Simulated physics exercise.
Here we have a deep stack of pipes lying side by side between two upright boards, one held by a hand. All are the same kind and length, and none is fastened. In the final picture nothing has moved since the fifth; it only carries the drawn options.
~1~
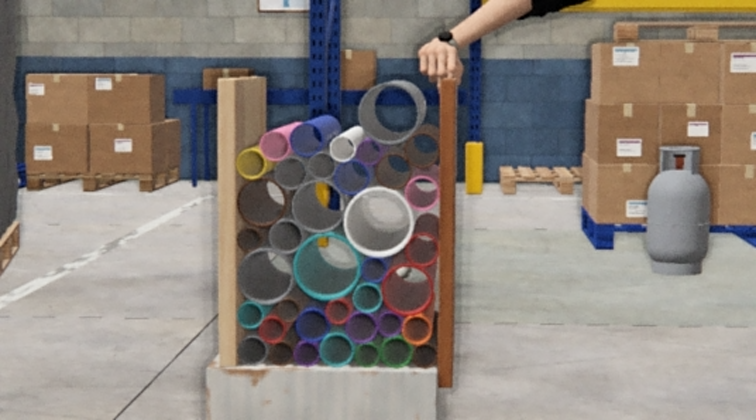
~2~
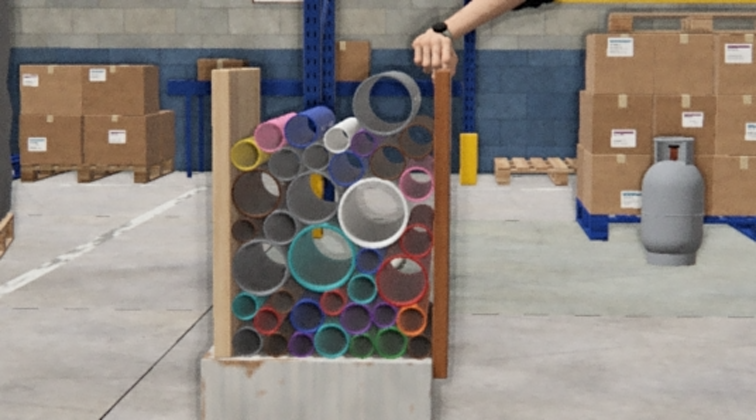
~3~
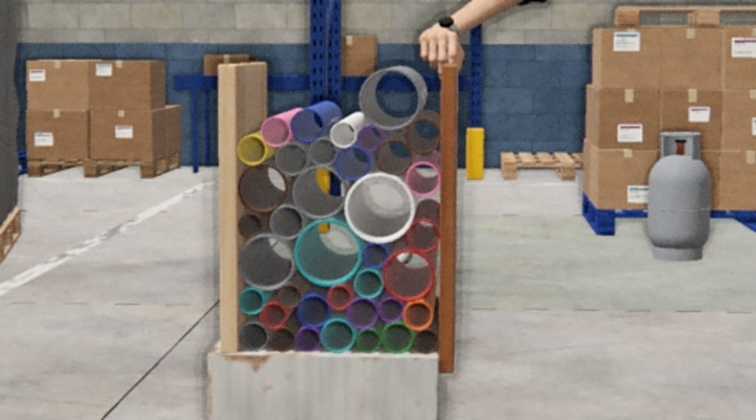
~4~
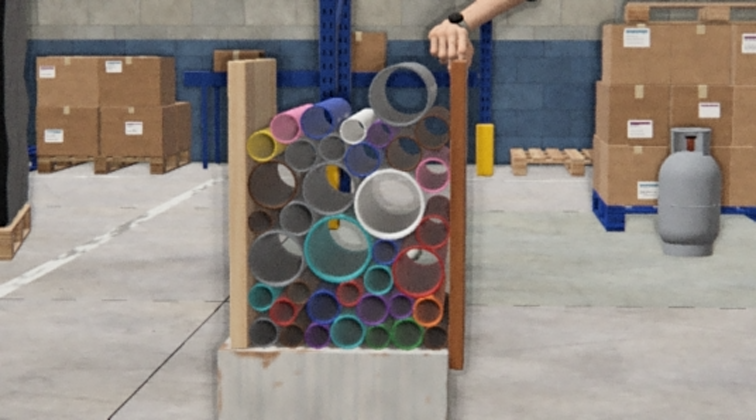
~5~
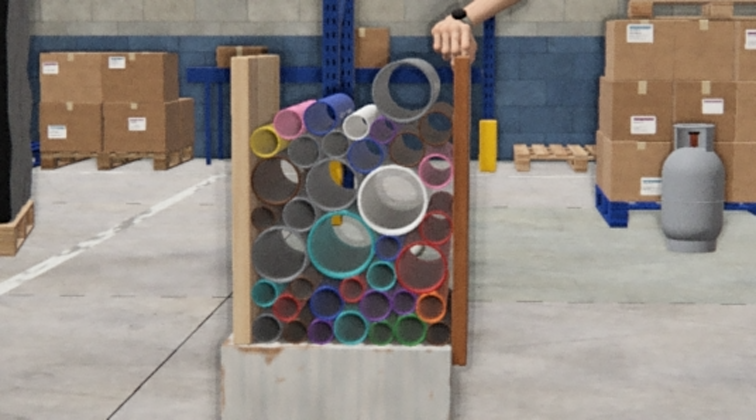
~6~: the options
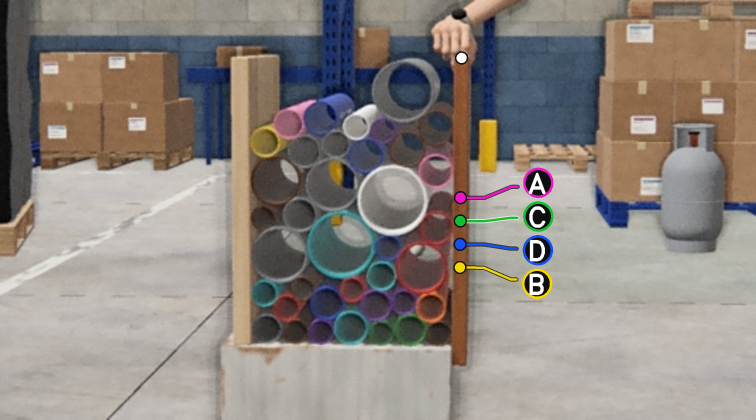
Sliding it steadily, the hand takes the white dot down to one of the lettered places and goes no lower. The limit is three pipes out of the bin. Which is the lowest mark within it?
Mark A is as low as it can go.
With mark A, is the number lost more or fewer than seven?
Fewer than seven.
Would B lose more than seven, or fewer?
At B, more than seven.
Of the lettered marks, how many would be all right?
One of the four.
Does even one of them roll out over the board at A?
Yes.
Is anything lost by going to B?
At B: Yes.
On the marked copy, A at (461, 198); B at (460, 268); C at (460, 221); D at (460, 244); the white dot at (462, 58).
Taking A. A third of the way, top of the board (454, 119).
Two thirds of the way, top of the board (453, 188).
When it is over, top of the board (453, 197), two out over the board.
As for the rest, B more than three out over the board; C more than three out over the board; D more than three out over the board.
